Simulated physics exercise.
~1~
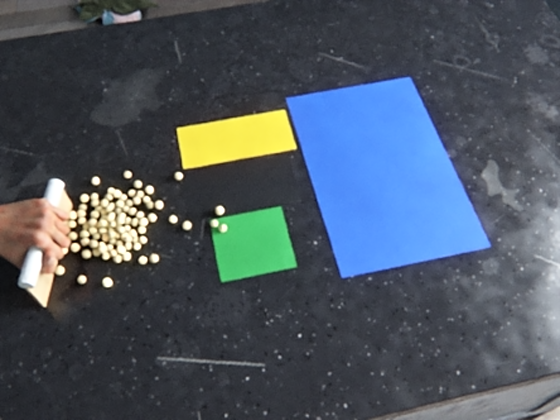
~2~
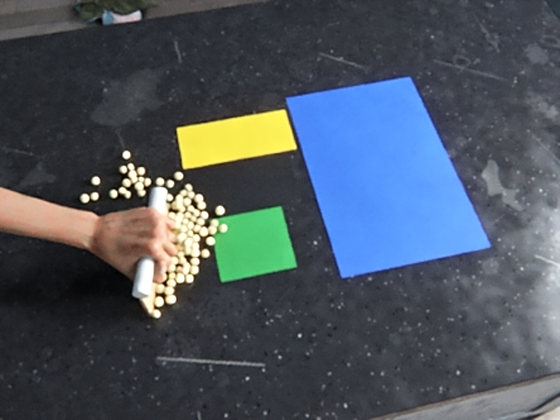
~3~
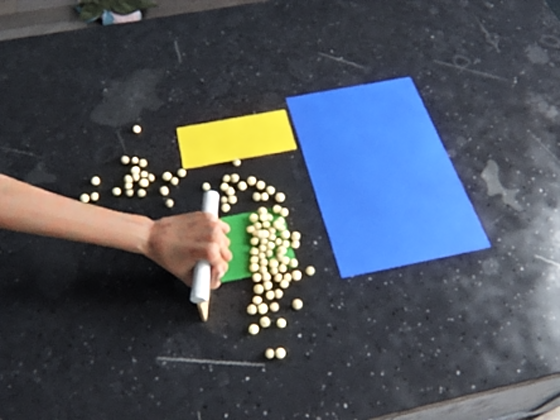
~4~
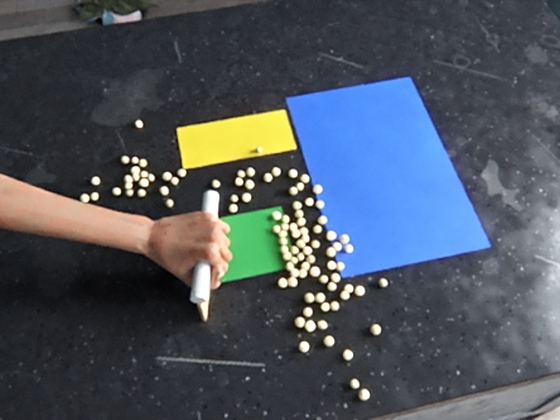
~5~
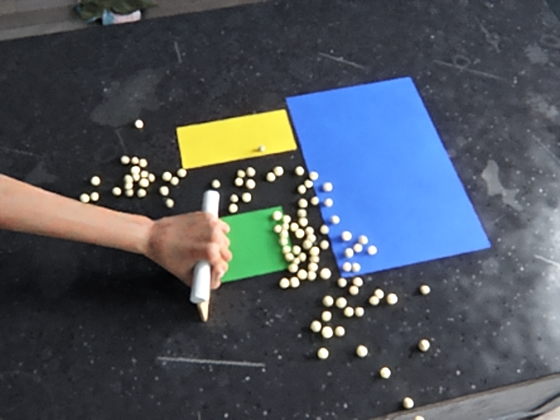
A hand pushed a pile of small pale round nuts rightwards across a dark speckled surface with a scraper, then stopped over the green mat while the nuts rolled on, ending scattered around the green and blue mats and the bare surface below.
